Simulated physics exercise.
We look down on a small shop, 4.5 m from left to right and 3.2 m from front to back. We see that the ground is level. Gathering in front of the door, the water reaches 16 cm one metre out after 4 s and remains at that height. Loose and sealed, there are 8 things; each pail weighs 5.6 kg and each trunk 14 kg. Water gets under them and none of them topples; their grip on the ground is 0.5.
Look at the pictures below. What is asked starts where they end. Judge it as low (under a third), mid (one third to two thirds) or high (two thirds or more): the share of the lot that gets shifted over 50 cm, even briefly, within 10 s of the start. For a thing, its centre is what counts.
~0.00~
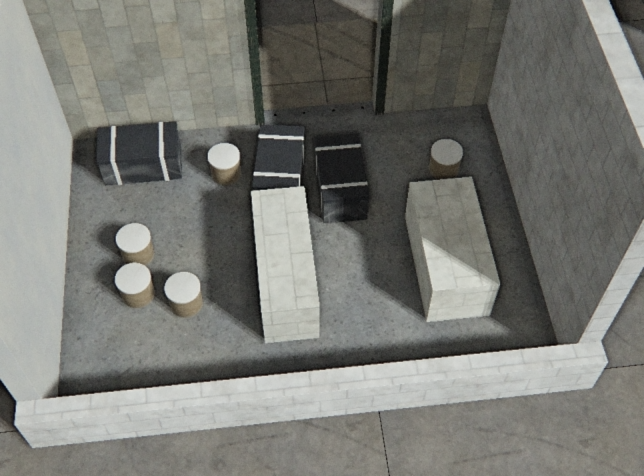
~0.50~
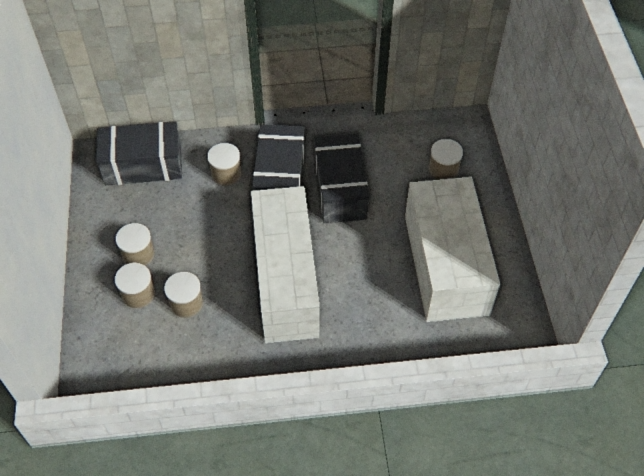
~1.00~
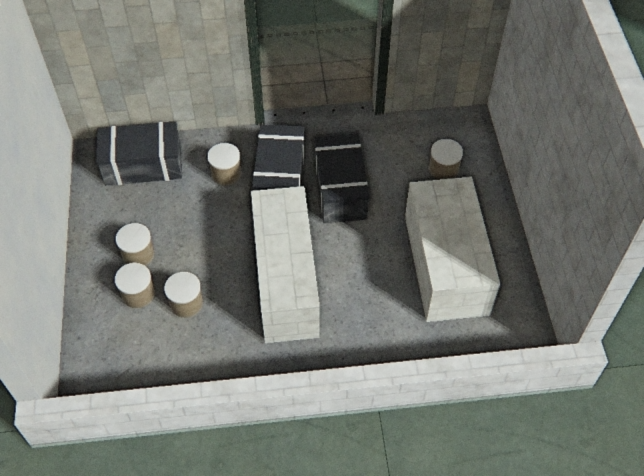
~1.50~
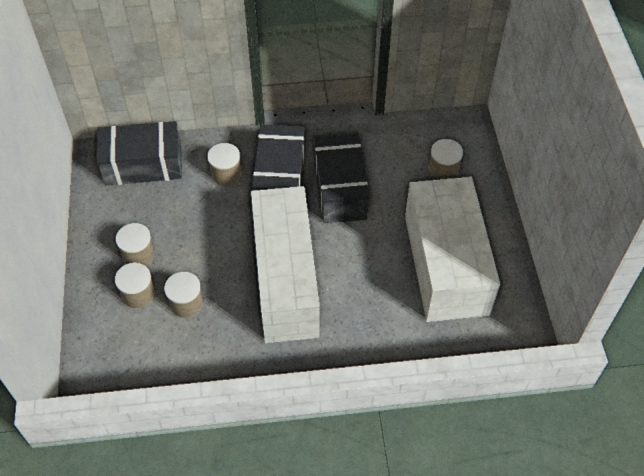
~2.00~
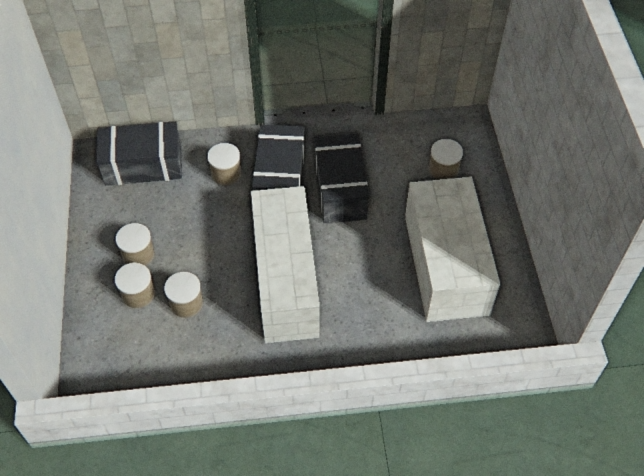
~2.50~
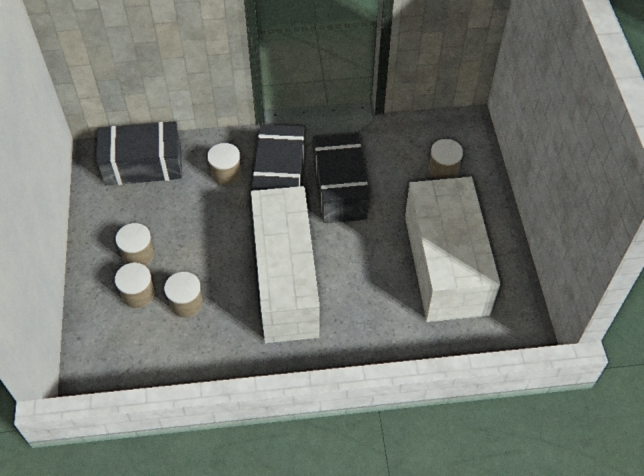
Low.
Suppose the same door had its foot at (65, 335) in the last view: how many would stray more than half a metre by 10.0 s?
That would give 3.
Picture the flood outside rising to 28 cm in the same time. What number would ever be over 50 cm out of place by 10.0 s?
With that change, 6 of them.
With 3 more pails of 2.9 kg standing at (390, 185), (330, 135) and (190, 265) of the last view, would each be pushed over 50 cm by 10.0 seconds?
Taking them in order, the first is beyond that distance, the second is beyond that distance and the third is within that distance.
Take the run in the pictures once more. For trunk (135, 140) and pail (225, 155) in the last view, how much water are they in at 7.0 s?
Around 2 cm and 4 cm.
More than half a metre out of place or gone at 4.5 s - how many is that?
The number comes to 0.
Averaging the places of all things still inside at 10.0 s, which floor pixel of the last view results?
Somewhere near (226, 237).
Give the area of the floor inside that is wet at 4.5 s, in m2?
Close to 4.0 m2, I'd say.
After 3.5 s 0 of 8 are over 50 cm from their spots; 0 afloat.
After 4.5 s 0 of 8 are over 50 cm from their spots; 0 afloat.
After 7.0 s 2 of 8 are over 50 cm from their spots; 1 afloat.
After 10.0 s 2 of 8 are over 50 cm from their spots, and 2 have been at some point; 3 afloat.
